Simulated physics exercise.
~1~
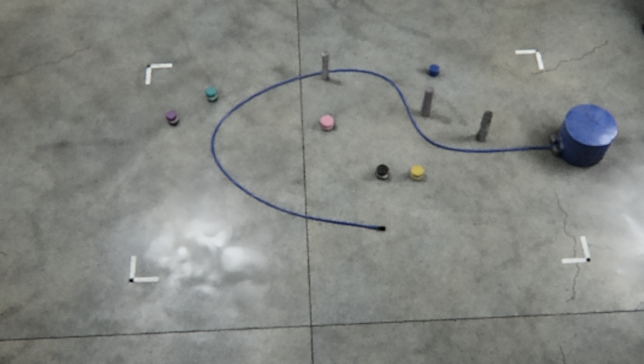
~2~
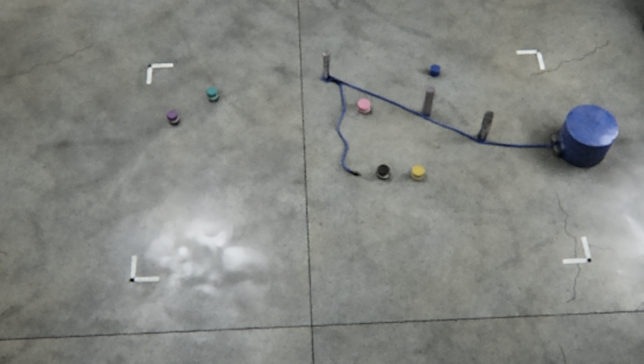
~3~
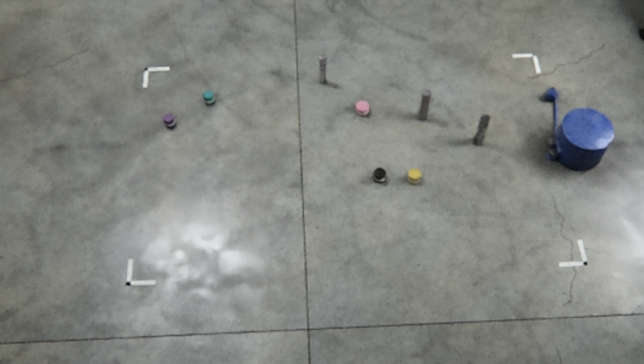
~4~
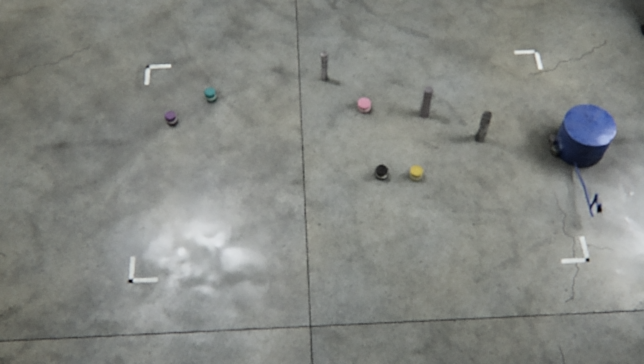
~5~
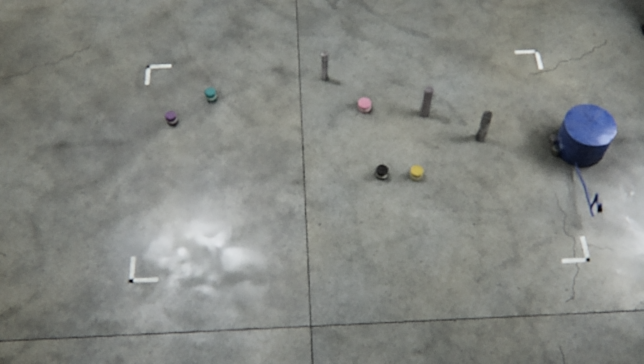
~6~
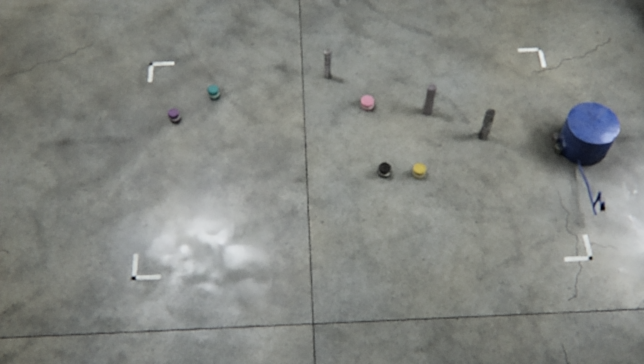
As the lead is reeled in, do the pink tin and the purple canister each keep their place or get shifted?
The pink tin gets shifted to the right and slightly up. The purple canister keeps its place at the left.
